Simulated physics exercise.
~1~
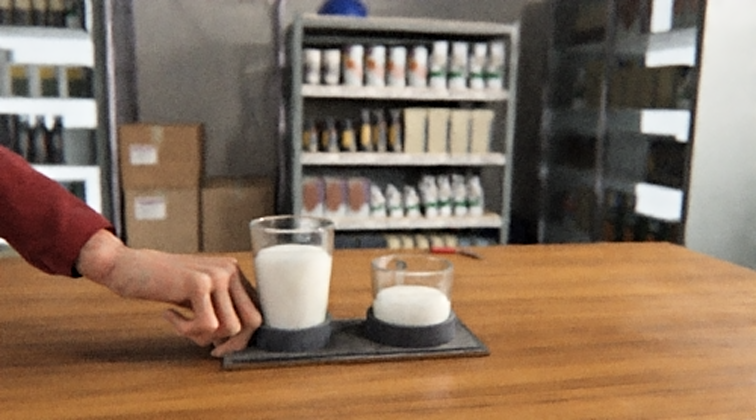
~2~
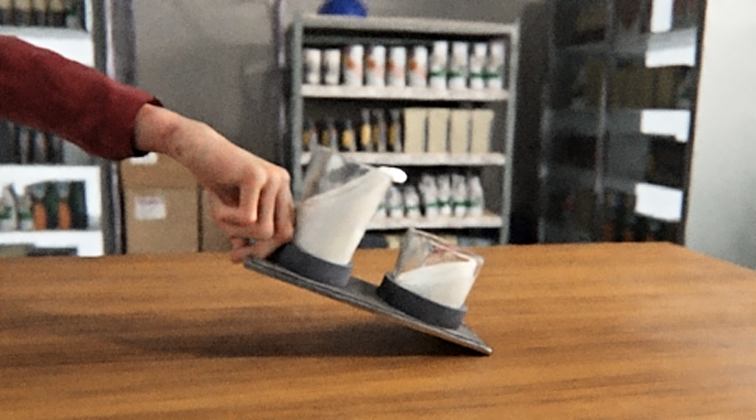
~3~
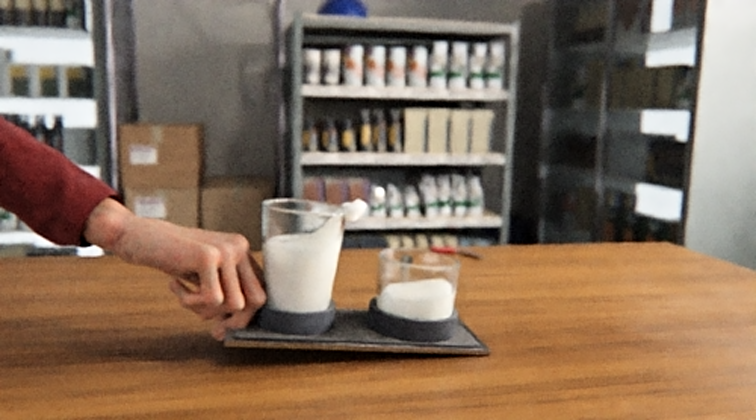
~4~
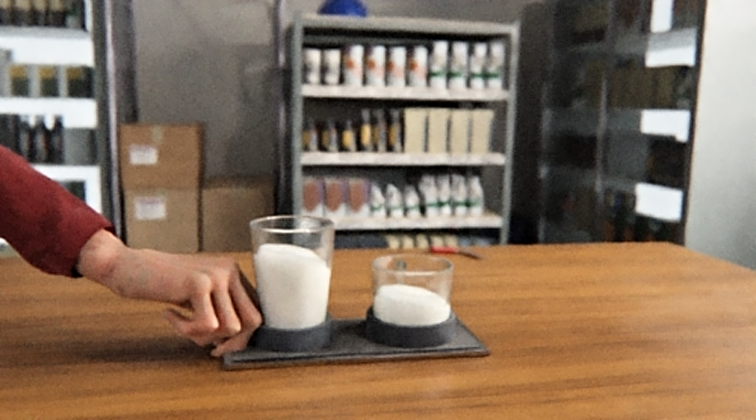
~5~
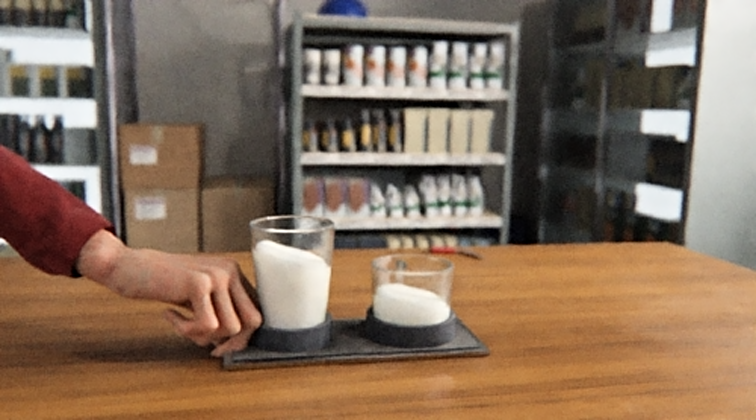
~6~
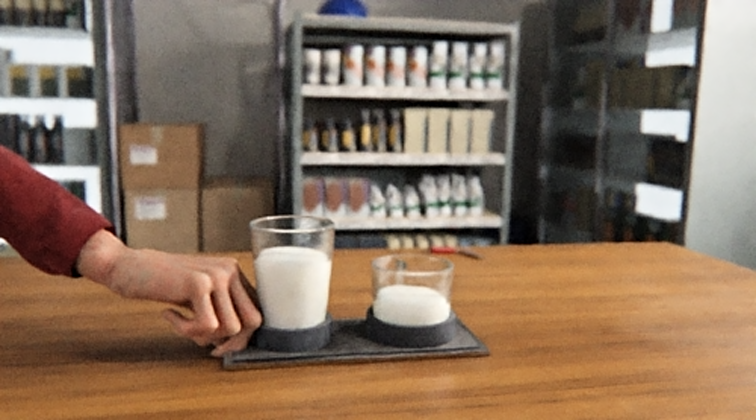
On a wooden worktop before stocked shelves, a hand lifts the left end of a dark tray holding two clear glasses of milk, and some spills over the taller left glass's rim; the hand lowers the tray flat, and the sloshing milk settles level in both.
